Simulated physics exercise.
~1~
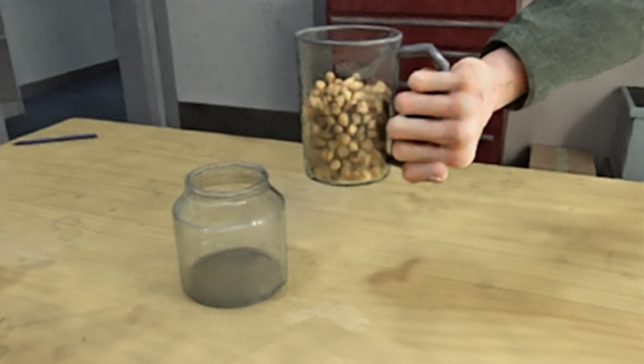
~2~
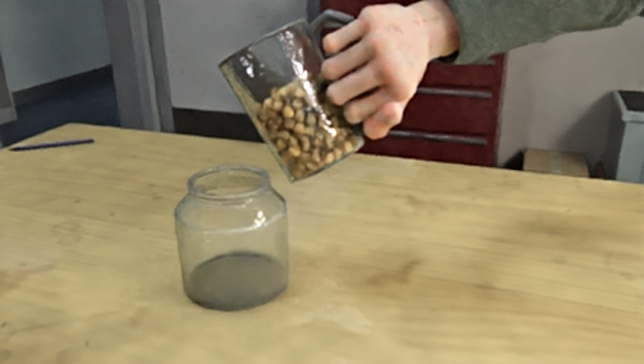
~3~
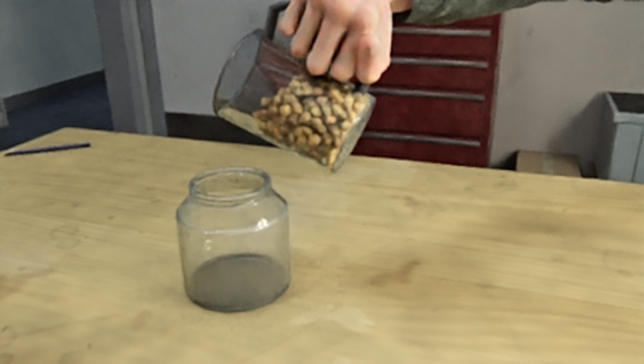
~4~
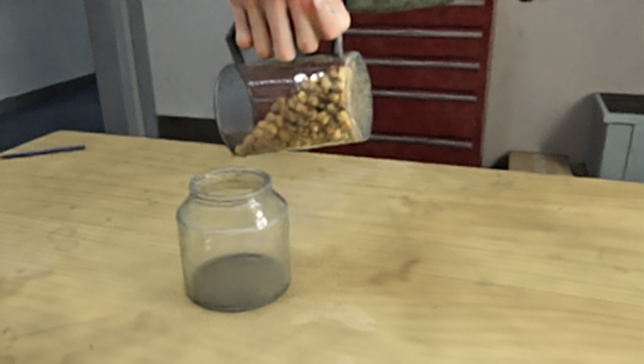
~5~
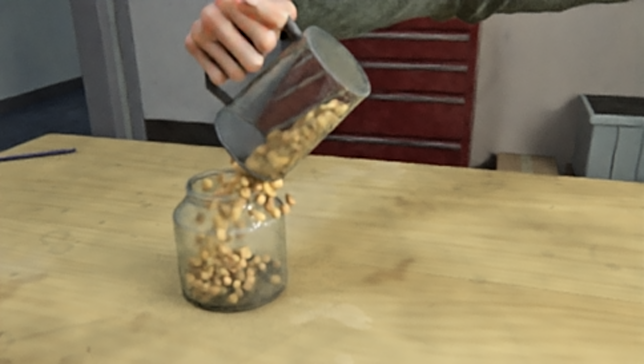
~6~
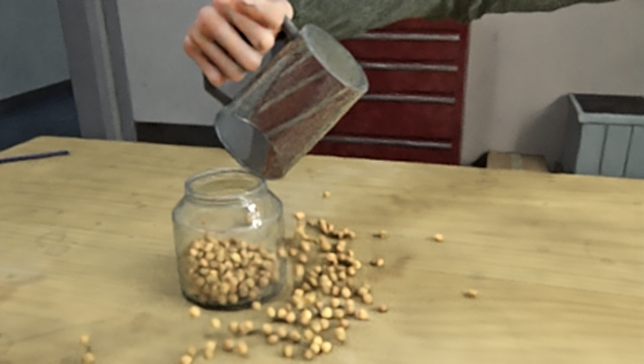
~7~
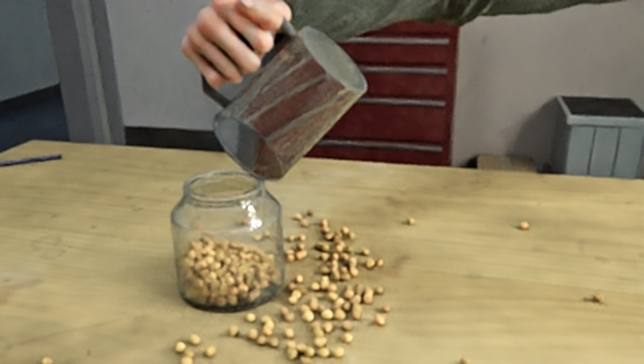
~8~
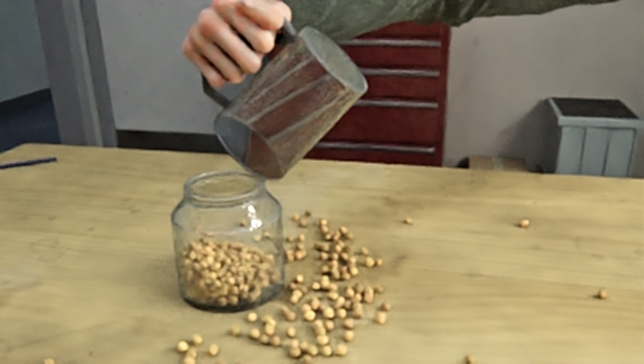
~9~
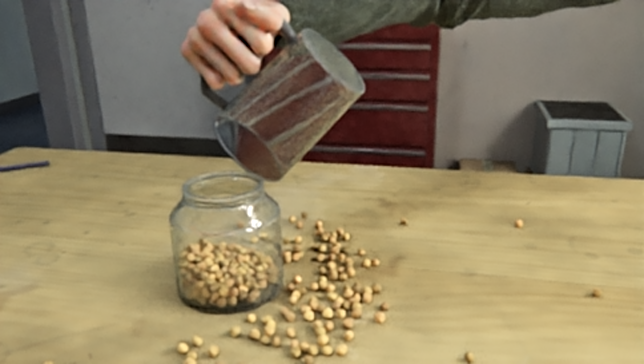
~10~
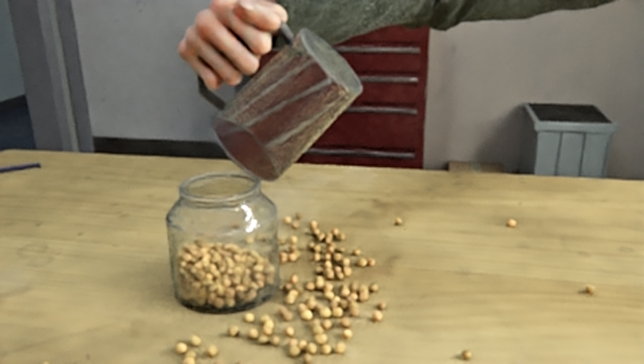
A hand tips dried chickpeas from a glass cup into a jar, spilling some around it.
